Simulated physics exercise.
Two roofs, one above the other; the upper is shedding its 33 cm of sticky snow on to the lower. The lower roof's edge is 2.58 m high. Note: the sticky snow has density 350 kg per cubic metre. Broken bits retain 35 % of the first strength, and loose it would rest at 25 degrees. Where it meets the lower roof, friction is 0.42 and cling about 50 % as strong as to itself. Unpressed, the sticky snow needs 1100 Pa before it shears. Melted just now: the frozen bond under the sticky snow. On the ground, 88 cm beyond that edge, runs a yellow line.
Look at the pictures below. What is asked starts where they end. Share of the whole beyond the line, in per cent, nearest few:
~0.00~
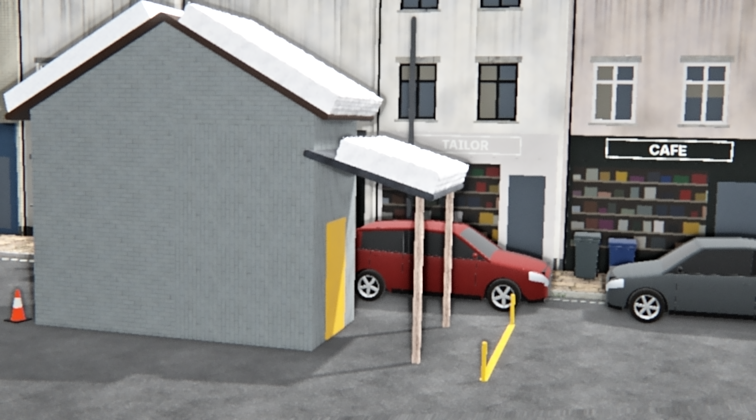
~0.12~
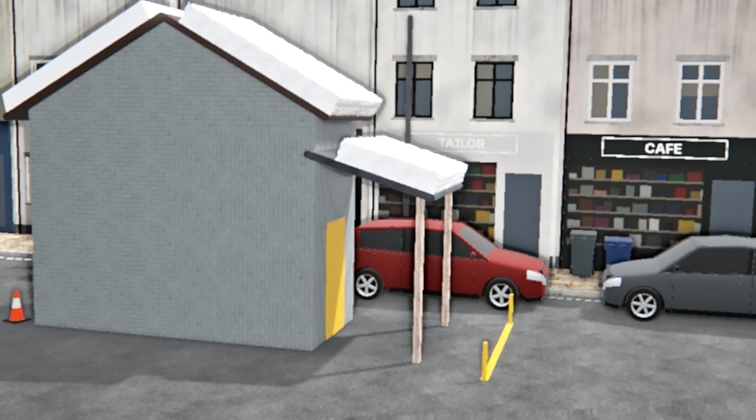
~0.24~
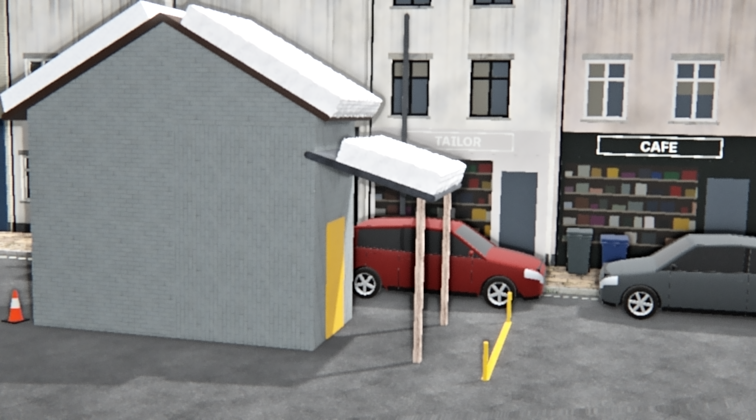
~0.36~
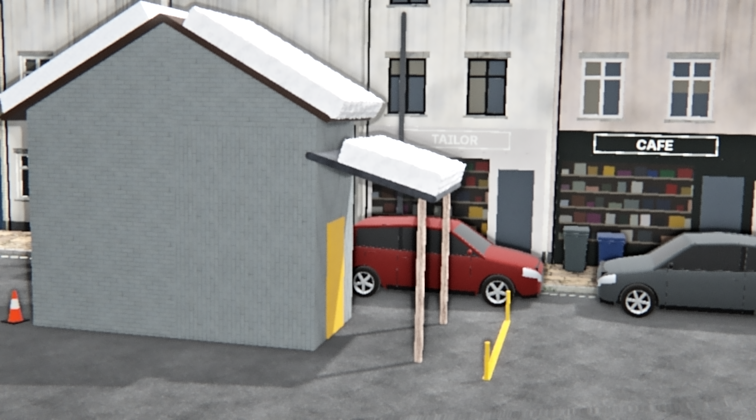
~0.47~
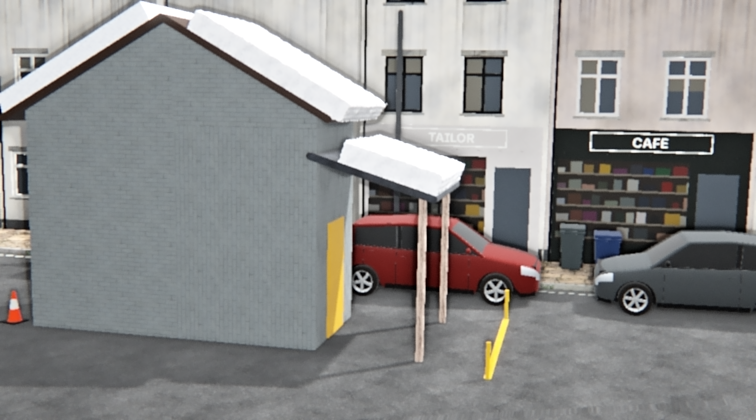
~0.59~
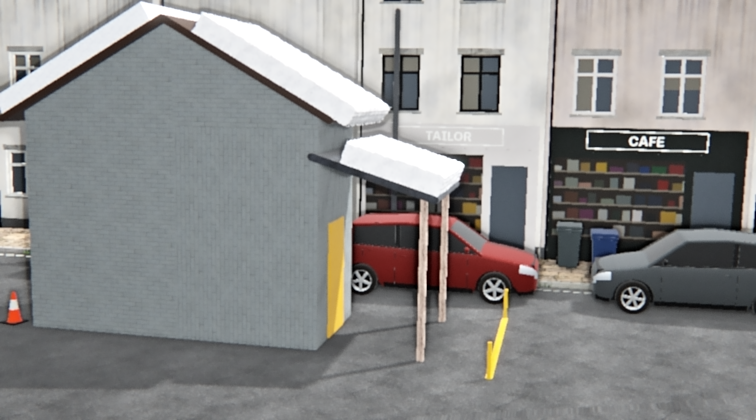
Some 15 out of 100.
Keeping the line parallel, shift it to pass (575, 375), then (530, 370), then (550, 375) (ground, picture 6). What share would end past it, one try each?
0 %, then 4 %, then 0 %.
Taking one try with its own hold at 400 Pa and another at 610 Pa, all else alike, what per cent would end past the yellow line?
The answers, in order, are 45 % and 35 %.
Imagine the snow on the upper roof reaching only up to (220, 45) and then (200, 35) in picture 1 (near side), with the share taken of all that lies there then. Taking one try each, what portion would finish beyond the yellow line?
Try 1: 0 %; try 2: 6 %.
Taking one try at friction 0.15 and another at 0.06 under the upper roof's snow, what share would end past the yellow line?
I'd say 35 %, followed by 40 %.
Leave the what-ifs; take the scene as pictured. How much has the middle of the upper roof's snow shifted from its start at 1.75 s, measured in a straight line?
About 1.8 m.
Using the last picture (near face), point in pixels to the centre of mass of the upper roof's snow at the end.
About (424, 227).
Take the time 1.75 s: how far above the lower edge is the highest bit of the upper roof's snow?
About 1.9 m.
By 1.12 s, none is below the lower edge and 0 % is past the line.
By 1.75 s, none is below the lower edge and 0 % is past the line.
By 2.37 s, 3 % is below the lower edge and 0 % is past the line.
By 3.00 s, 19 % is below the lower edge and 7 % is past the line.
By 4.40 s, at the end, 35 % is below the lower edge and 15 % is past the line.
